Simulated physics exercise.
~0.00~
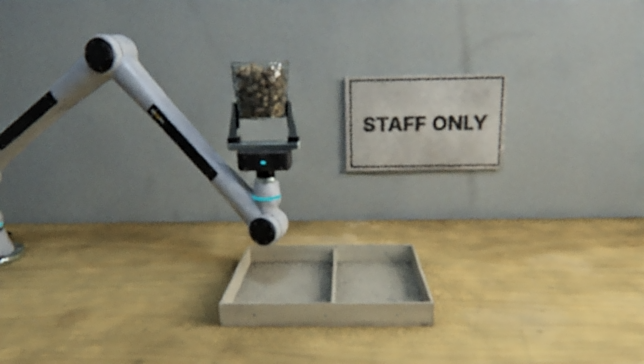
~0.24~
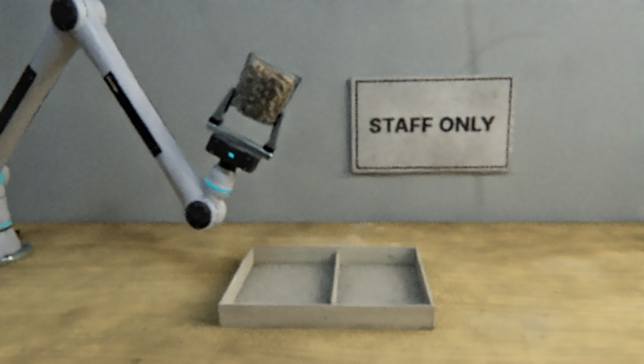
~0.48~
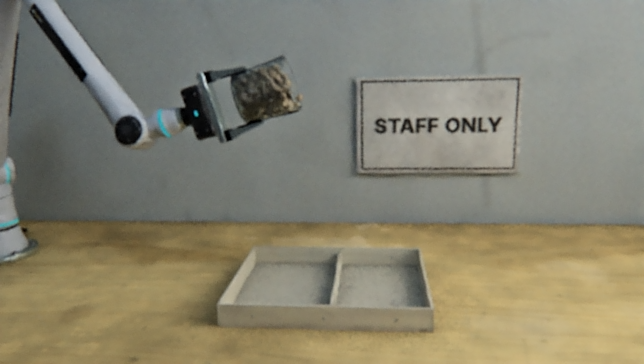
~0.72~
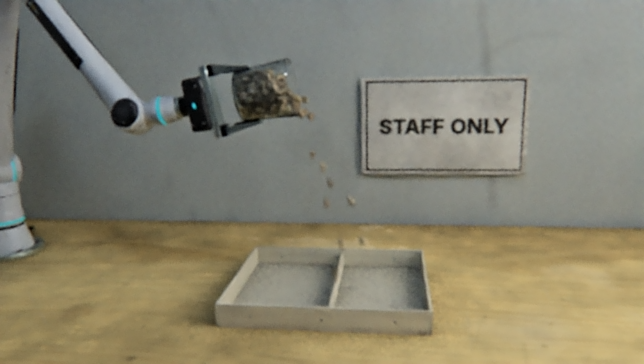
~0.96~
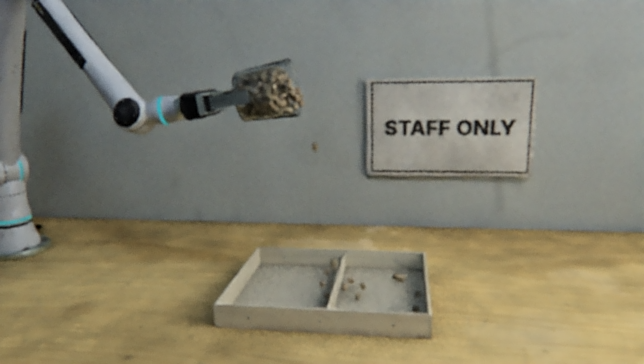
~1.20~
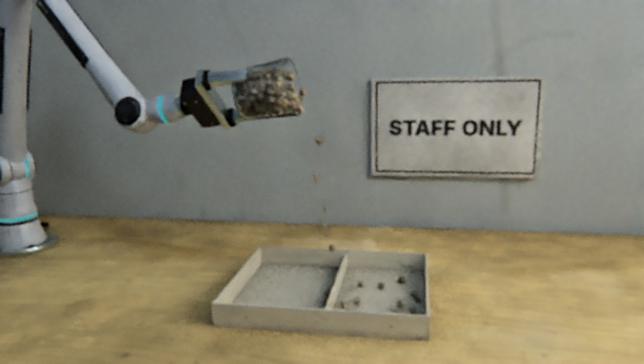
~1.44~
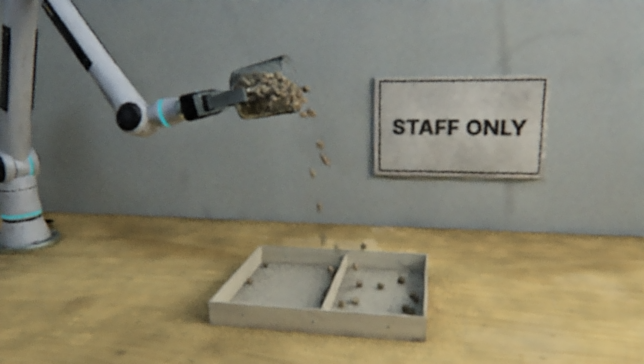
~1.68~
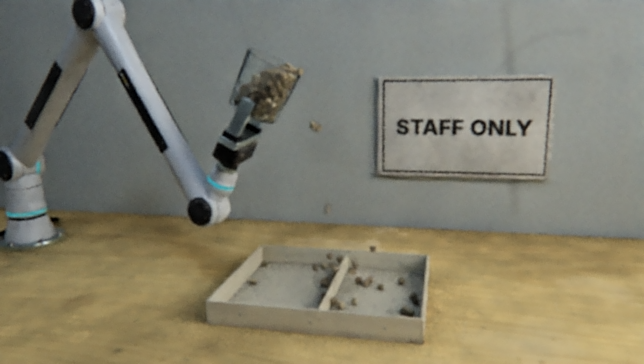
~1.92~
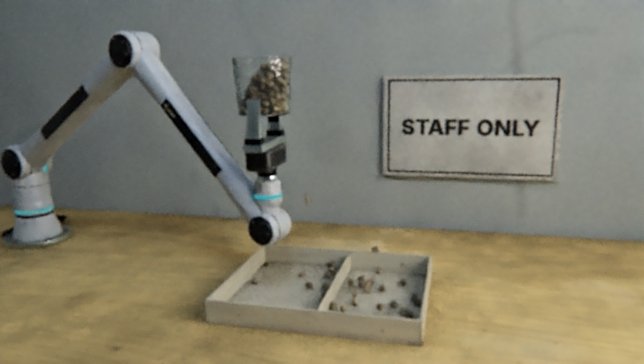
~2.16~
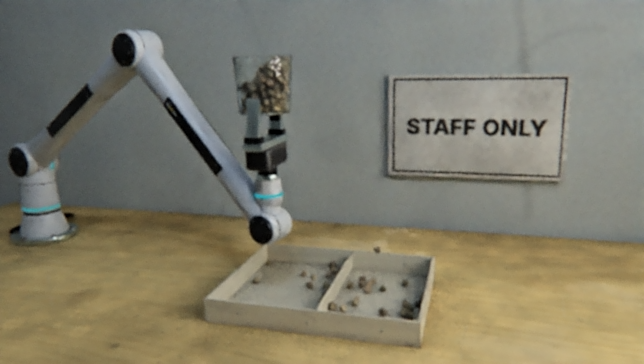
Robot arm tipping and rolling a clear tumbler of pebbles, scattering some into a divided tray, then standing it upright, still holding many.
